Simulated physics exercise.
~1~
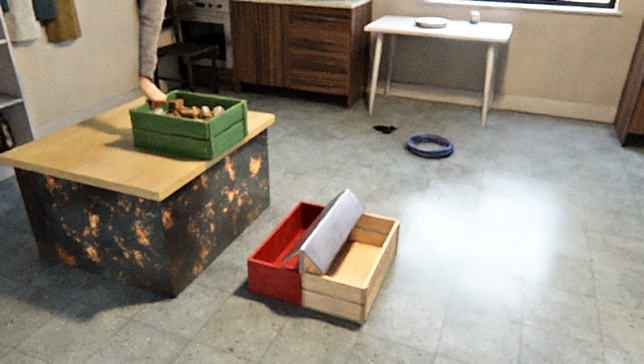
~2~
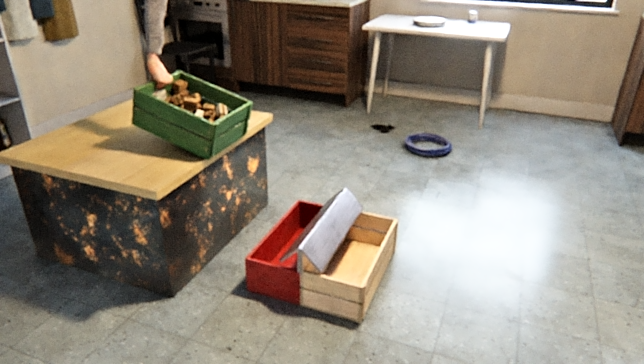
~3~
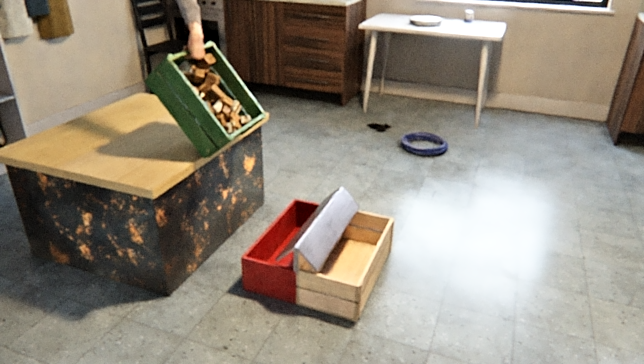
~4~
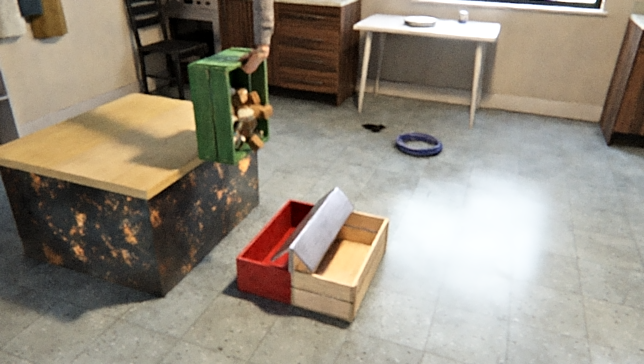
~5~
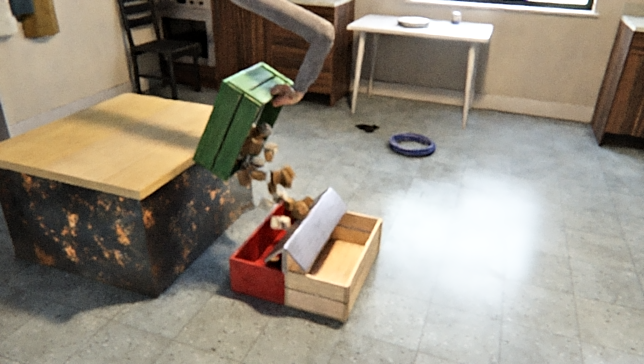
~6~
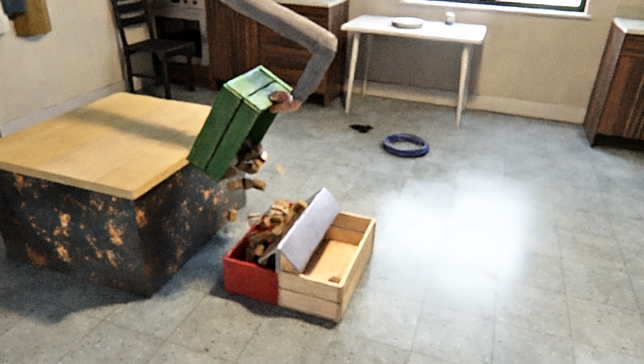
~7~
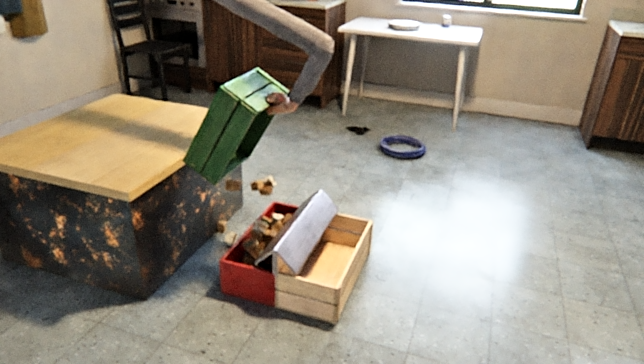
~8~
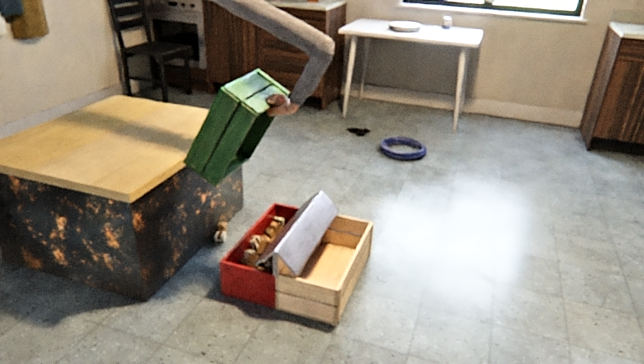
A hand tipped a green crate of small brown blocks over the edge of a wooden-topped bench, spilling them toward the joined boxes below. Most landed in the red box, a couple dropped short beside the bench, and the crate stayed hanging steeply tilted.
